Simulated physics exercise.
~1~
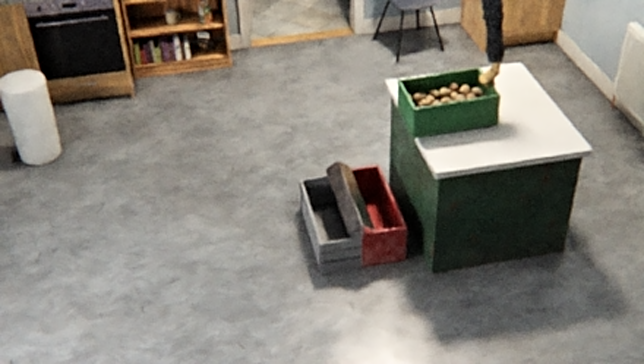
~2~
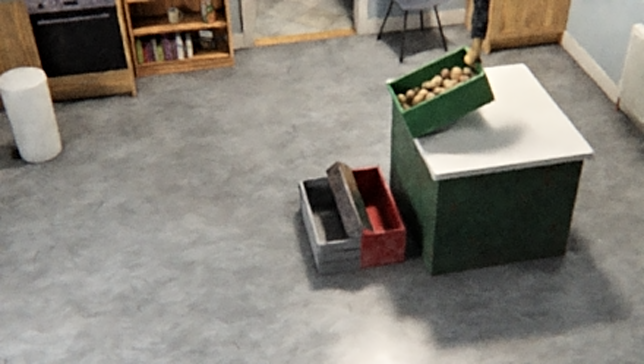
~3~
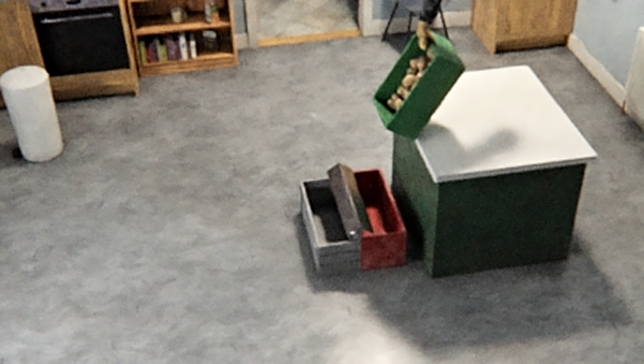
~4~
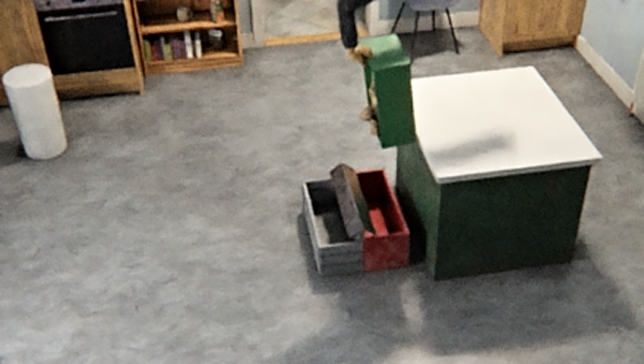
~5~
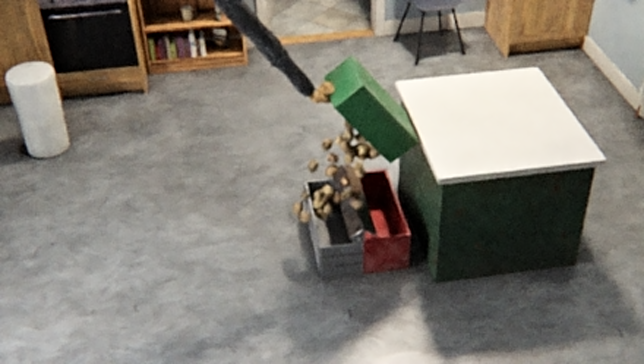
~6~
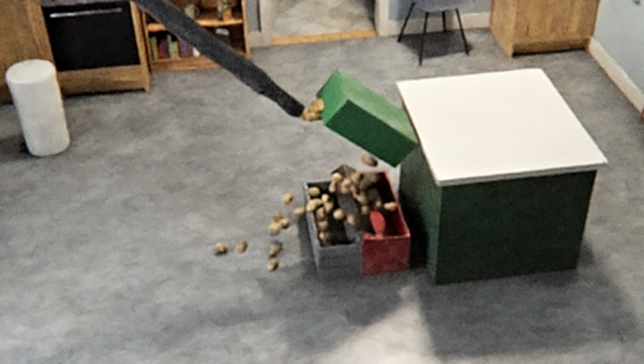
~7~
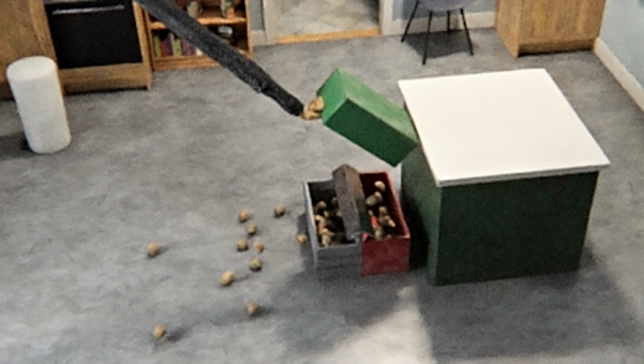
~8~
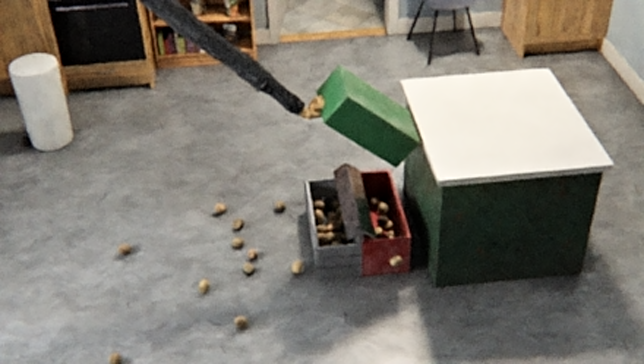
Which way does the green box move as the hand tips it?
The green box moves to the left, swinging over the bench's left edge towards the grey and red containers.
A hand at the end of a dark sleeve tips a green box of potatoes on a white-topped, dark green bench, in a grey-floored kitchen seen from above. Left of the bench, a grey trough and a red tub stand side by side, with a dark ridge over the wall between them. The box swings up and over the bench's left edge until it hangs steeply tilted, and the potatoes pour onto the ridge. They drop into both containers, while others bounce out and roll left across the floor. Finally the box stays tipped, with potatoes in both containers and several scattered on the floor.
